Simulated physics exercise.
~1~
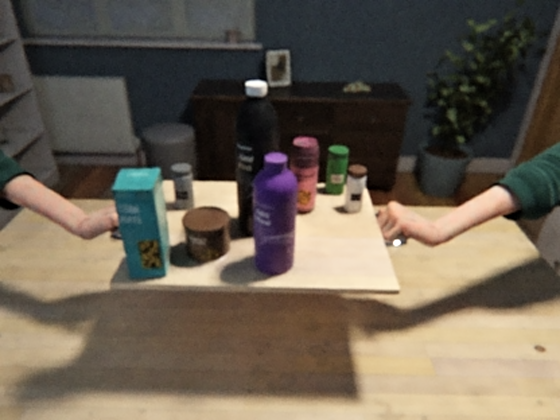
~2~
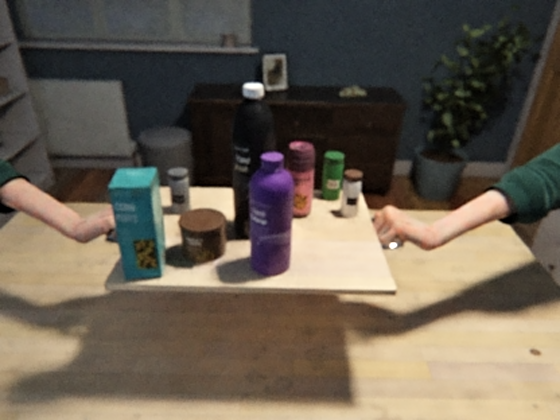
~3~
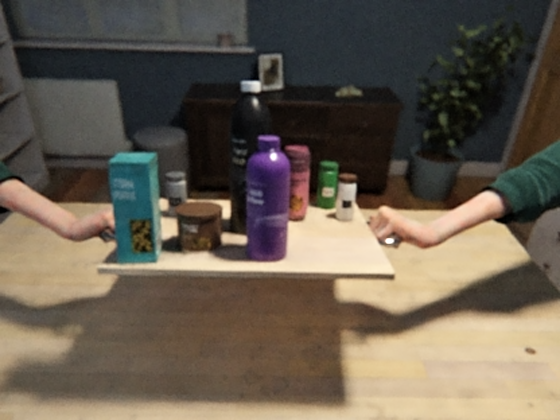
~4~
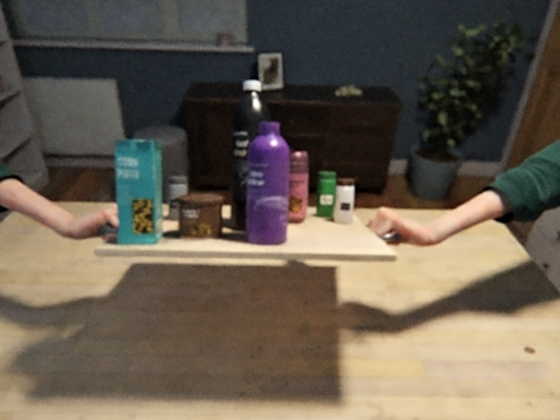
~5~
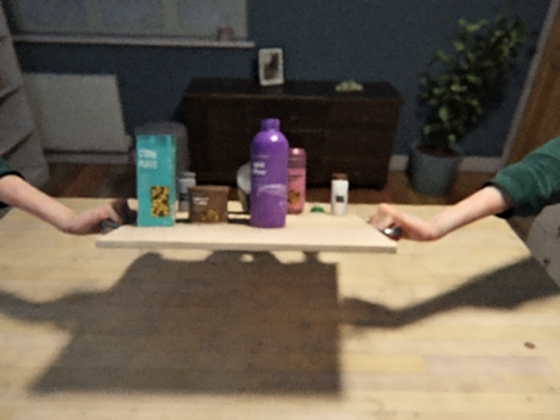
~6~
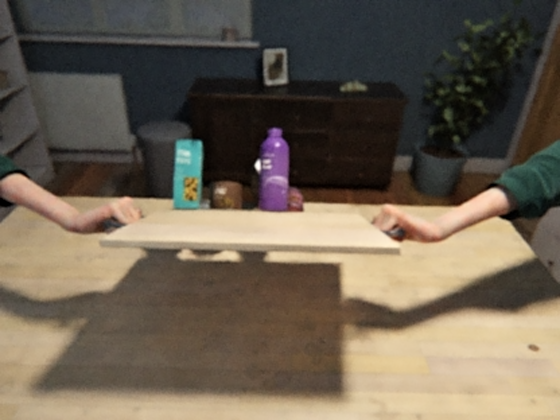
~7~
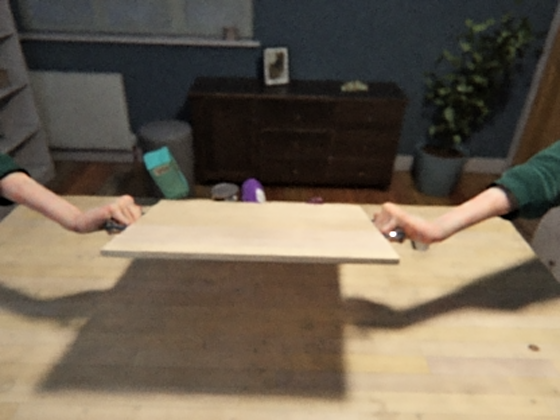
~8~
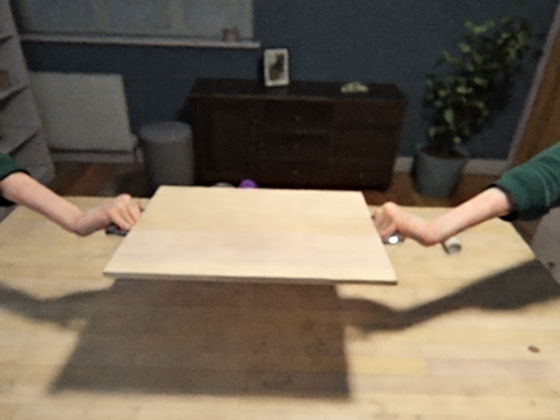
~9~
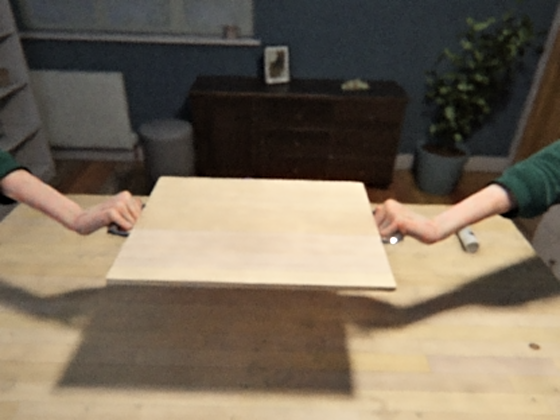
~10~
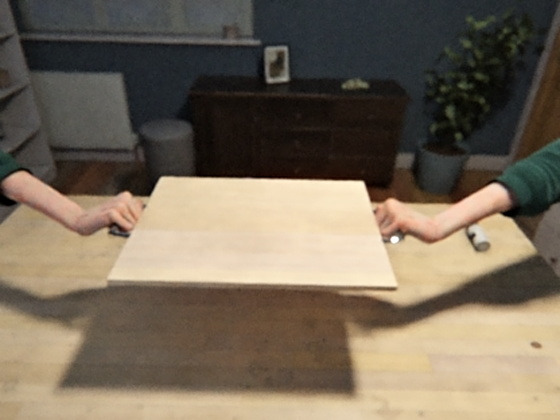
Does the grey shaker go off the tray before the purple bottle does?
Yes, the grey shaker goes first, while the purple bottle is still in view at the far side. The purple bottle follows it off soon after.
Two hands tipping a loaded tray away, its bottles, carton and shakers going off the far side, then levelling it empty.
